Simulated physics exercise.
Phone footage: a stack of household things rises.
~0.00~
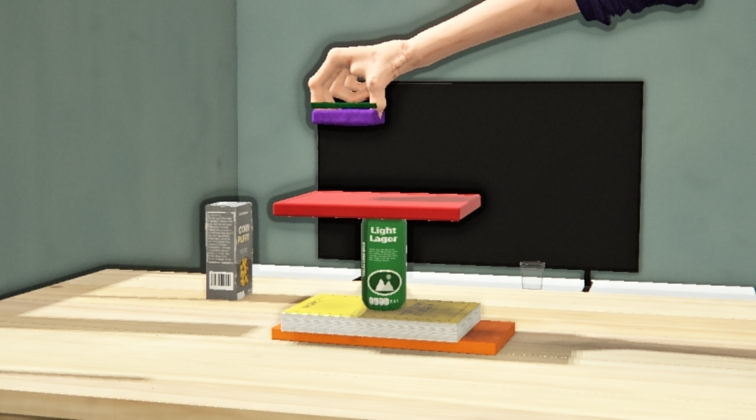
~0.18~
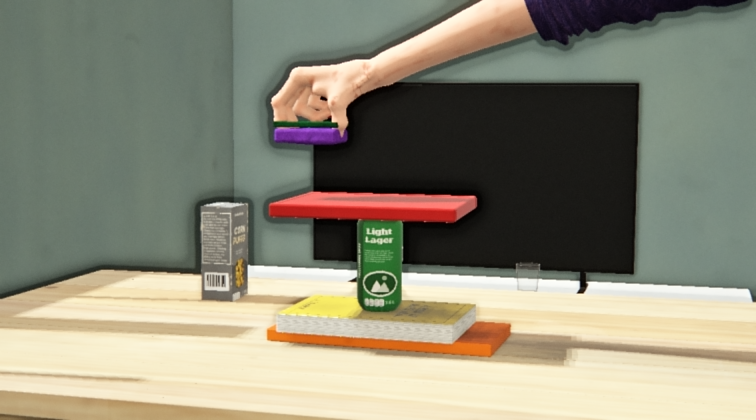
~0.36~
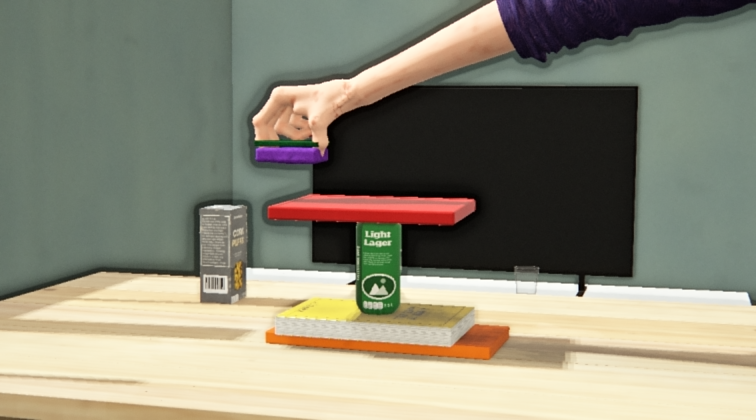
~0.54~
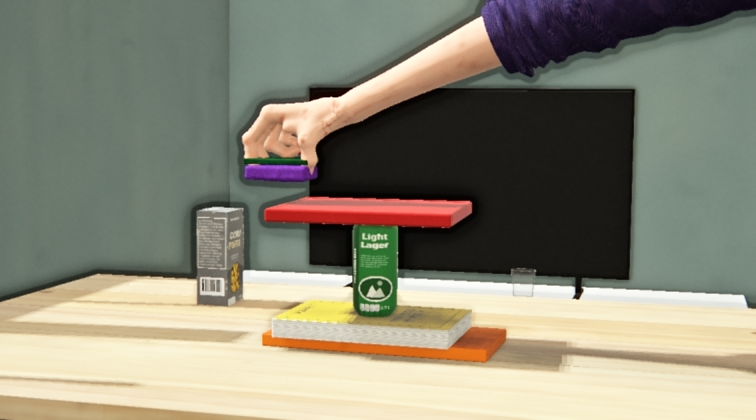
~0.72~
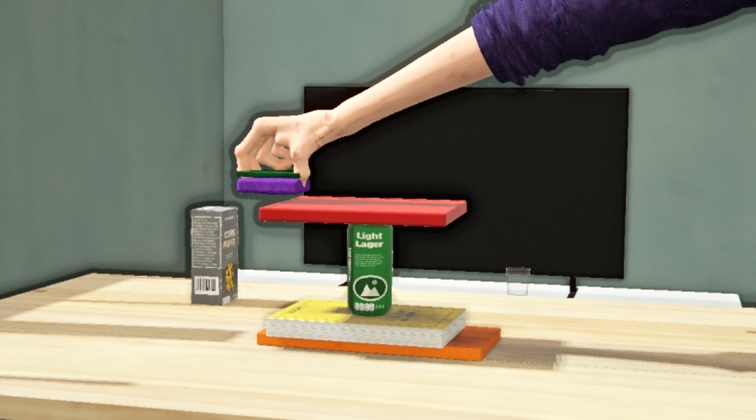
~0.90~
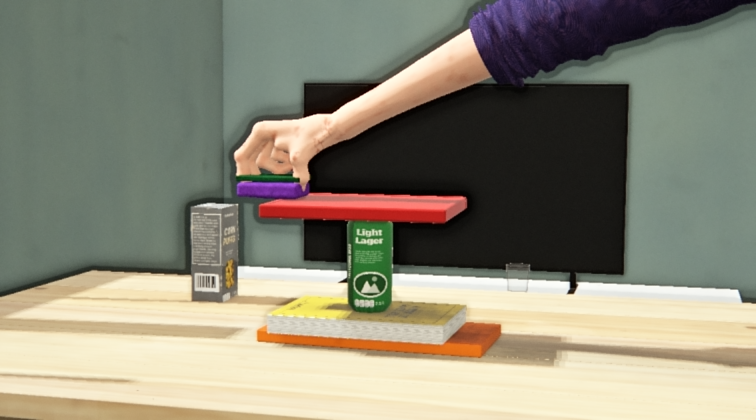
A hand moves a purple sponge left and lowers it onto the red tray's left end.
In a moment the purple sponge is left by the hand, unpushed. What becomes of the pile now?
It will become unbalanced.
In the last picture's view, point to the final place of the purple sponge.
Roughly at pixel (222, 317).
After 1.20 s, purple sponge now fallen.
After 1.30 s, things are still on the move.
After 1.40 s, as before.
After 2.70 s, nothing new.
In the end (4.0 s), fallen, purple sponge; the other 5 unmoved. At the end, from the last picture's camera, purple sponge near (222, 317). The pile comes apart.
